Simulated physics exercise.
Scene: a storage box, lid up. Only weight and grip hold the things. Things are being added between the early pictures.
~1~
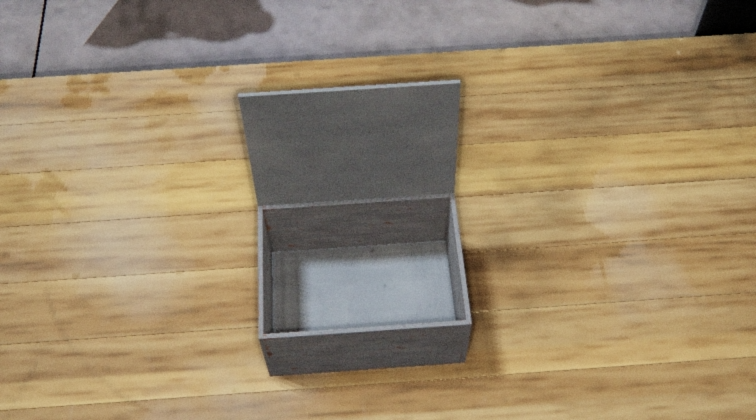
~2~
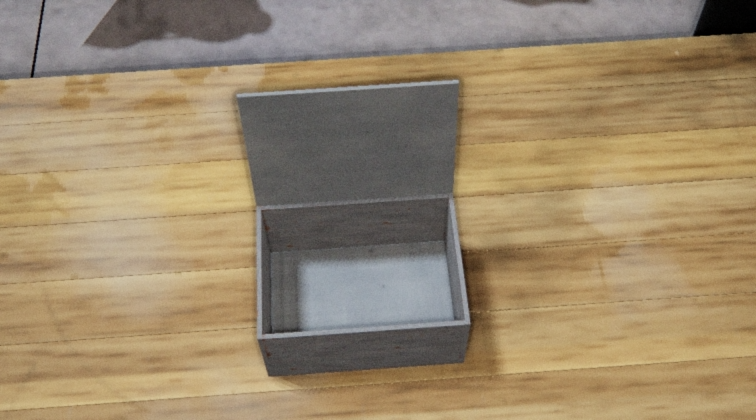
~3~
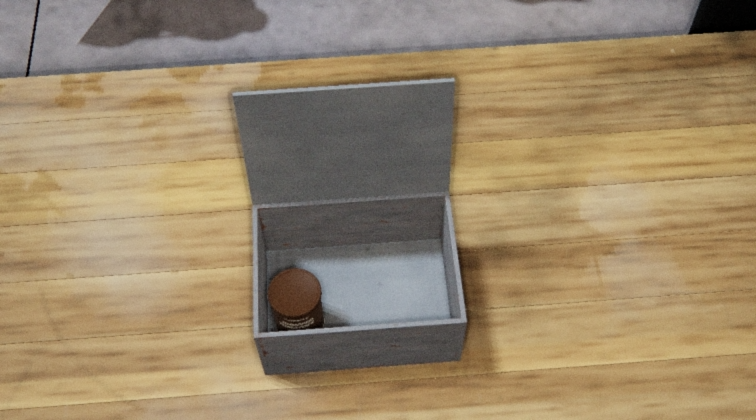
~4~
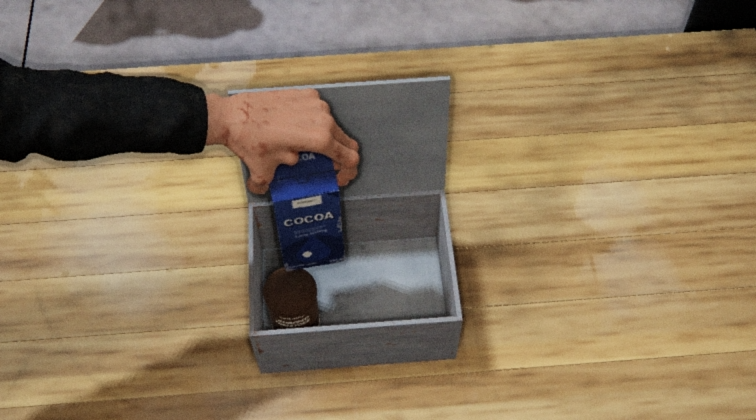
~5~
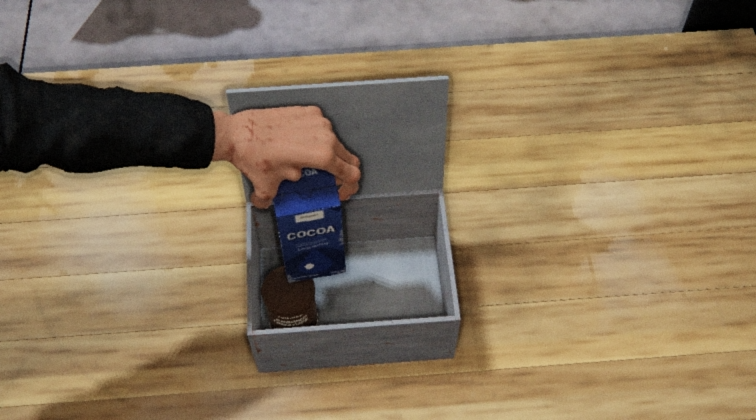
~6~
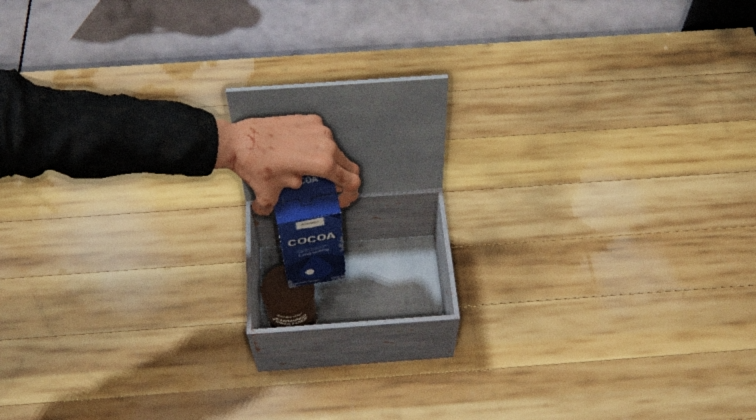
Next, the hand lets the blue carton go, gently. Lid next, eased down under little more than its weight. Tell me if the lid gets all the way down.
It does.
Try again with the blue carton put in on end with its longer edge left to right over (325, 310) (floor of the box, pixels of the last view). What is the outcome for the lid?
Well, in that case it fits down fine.
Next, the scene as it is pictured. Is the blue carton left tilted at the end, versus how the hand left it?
Well, the blue carton ends up skewed.
Then, 0.50 s past the last view, blue carton rocked 69° from its first pose near (374, 248).
Then, 1.50 s past the last view, lid 66° above the rim; blue carton on its side near (372, 279).
Then, 2.10 s past the last view, lid 20° above the rim; blue carton on its side near (372, 279).
Finally, lid shut; down or leaning hard in the box, blue carton; brown tin still in place. Final places as the last picture's camera would see them, blue carton near (372, 279).
